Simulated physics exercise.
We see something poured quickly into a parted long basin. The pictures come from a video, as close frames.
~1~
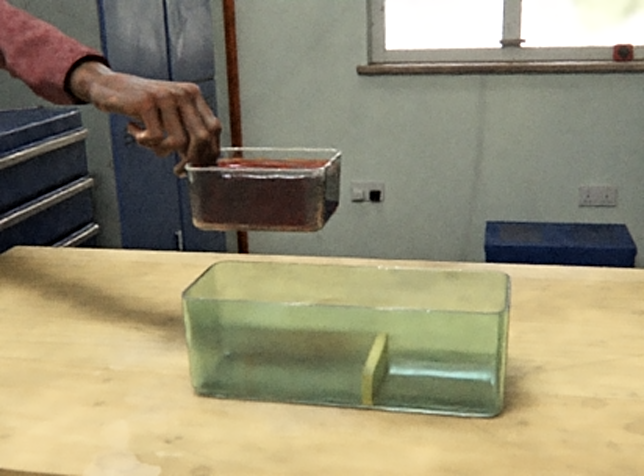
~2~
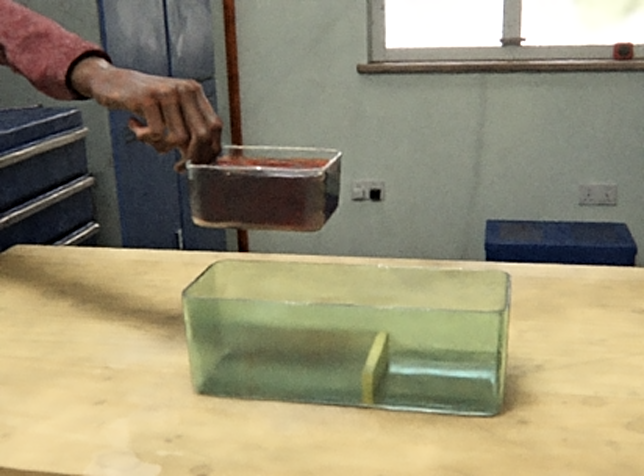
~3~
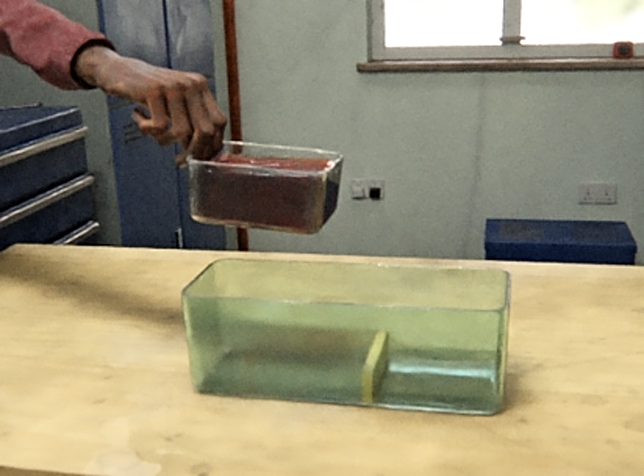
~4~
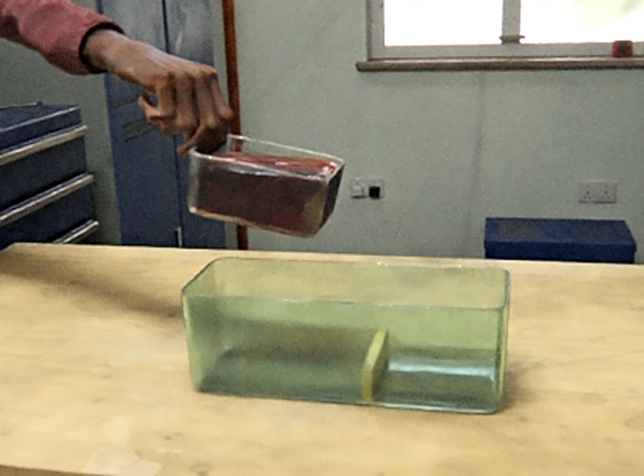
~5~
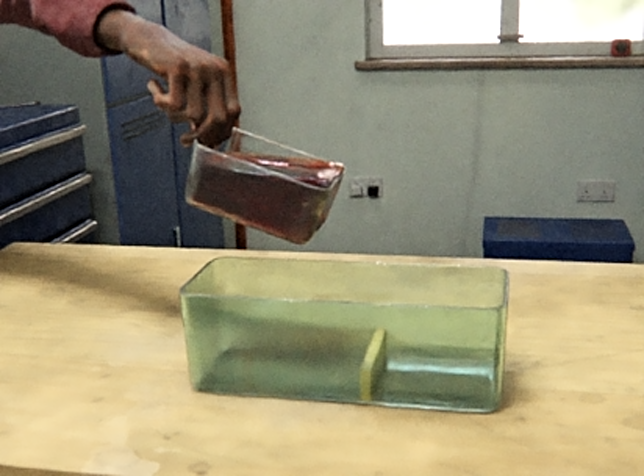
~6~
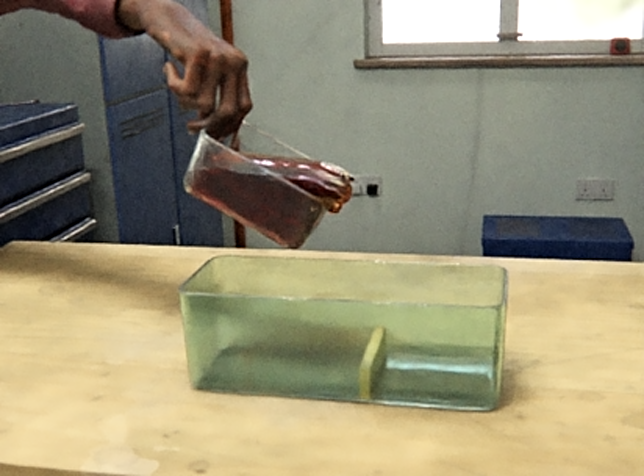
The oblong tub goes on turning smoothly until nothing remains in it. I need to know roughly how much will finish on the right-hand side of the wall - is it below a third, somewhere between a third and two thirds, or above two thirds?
Expect between a third and two thirds of it there.
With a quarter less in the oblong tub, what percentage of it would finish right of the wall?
Result: Around 50 per cent.
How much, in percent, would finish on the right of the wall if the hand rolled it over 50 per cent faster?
Roughly 40 percent.
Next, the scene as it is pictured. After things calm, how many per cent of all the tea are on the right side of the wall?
Share approx. 50 per cent.
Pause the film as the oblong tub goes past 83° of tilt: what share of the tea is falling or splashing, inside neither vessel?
Around 30 percent.
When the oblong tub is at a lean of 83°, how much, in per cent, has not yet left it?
My estimate is close to 20 percent remaining.
A moment on, the oblong tub is tipped on its side and 20 per cent is still to pour, 4 is left of the wall and 41 right of it.
Next, the oblong tub is tipped right over and 5 per cent is still to pour, 26 is left of the wall and 58 right of it.
Then the oblong tub is tipped right over and 1 per cent is still to pour, 33 is left of the wall and 58 right of it.
Later the oblong tub is tipped right over and 0 per cent is still to pour, 39 is left of the wall and 52 right of it.
Finally, 40 per cent lies left of the wall, 52 right of it and 9 outside.
